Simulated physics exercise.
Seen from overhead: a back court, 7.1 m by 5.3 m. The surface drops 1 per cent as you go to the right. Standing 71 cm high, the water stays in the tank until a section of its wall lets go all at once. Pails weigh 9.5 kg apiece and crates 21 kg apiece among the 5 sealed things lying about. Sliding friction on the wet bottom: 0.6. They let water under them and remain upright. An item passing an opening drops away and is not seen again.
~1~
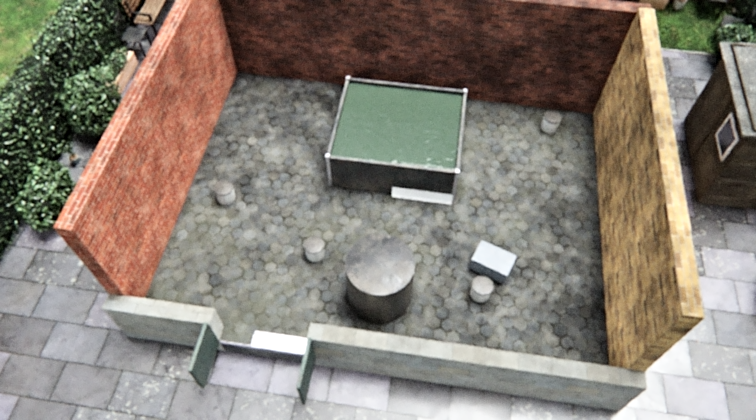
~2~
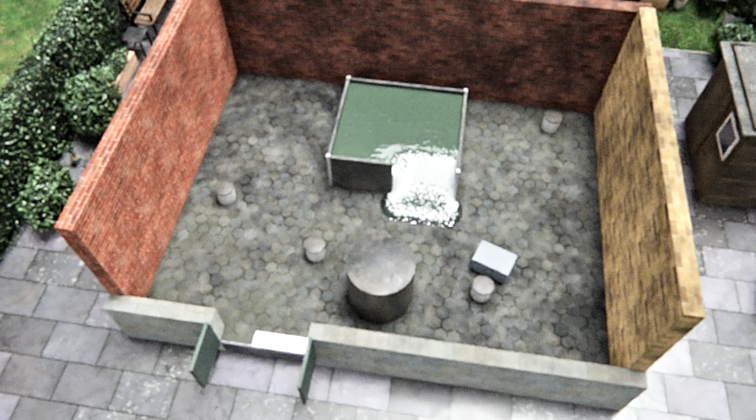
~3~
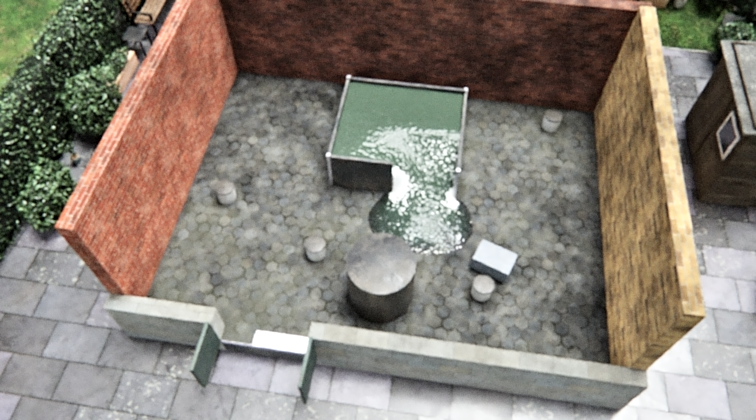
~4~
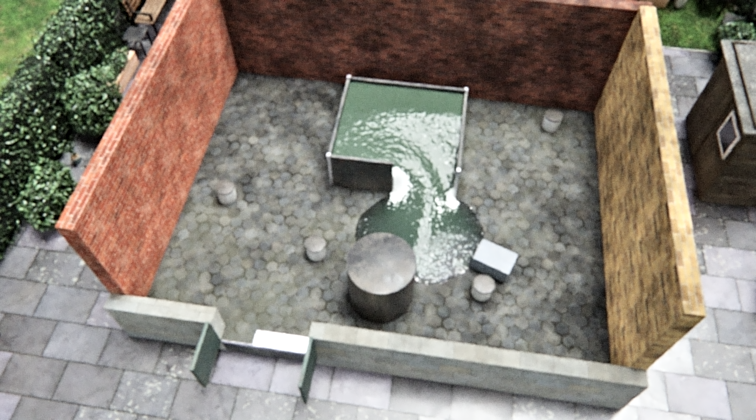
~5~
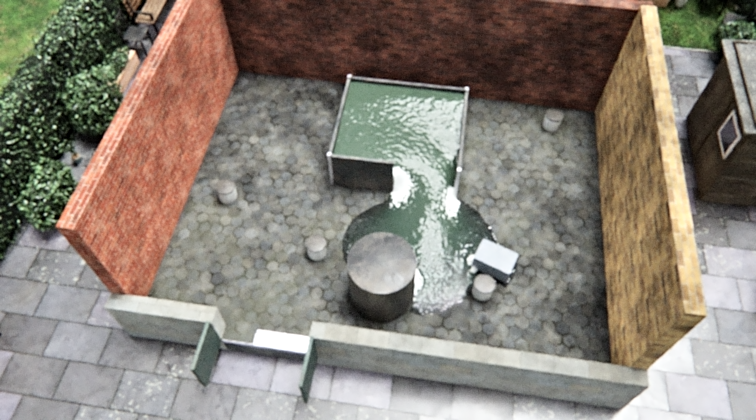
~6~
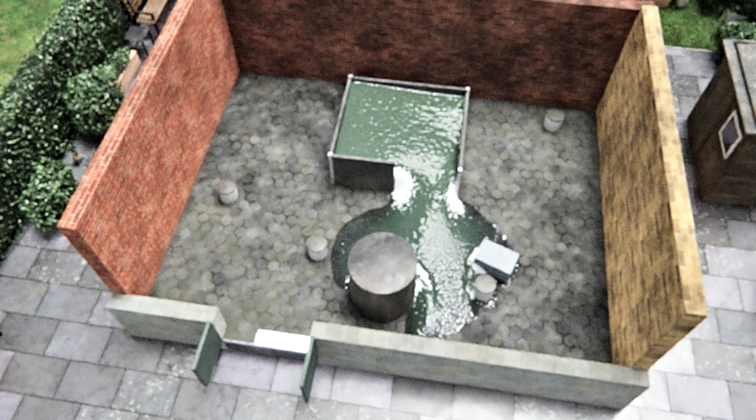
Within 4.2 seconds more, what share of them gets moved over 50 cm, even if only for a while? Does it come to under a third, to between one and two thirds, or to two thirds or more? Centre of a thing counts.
Between one and two thirds.
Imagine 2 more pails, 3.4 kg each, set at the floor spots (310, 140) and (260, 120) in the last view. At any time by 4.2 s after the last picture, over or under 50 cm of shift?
Result, in sequence: Not exceeded / not exceeded.
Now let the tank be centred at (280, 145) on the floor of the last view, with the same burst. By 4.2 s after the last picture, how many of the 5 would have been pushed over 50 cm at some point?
Result: 1.
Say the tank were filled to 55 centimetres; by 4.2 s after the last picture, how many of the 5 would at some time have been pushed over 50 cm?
So the tally would be 2.
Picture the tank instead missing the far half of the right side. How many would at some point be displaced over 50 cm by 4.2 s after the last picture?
In that case 1 of them.
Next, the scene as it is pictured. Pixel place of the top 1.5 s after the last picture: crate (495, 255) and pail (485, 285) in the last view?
I'd say close to (594, 316) and close to (582, 346).
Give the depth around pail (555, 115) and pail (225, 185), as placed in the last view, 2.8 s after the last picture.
First roughly 0 cm, second roughly 3 cm.
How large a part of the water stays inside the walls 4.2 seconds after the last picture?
Remaining: Approx. 98 per cent.
Then, 0.4 s after the last picture 0 of 5 are over 50 cm from their spots; 0 afloat.
Then, 1.5 s after the last picture 3 of 5 are over 50 cm from their spots; 2 afloat.
Then, 2.8 s after the last picture 3 of 5 are over 50 cm from their spots; 2 afloat.
Then, 4.2 s after the last picture 3 of 5 are over 50 cm from their spots, and 3 have been at some point; 1 afloat.
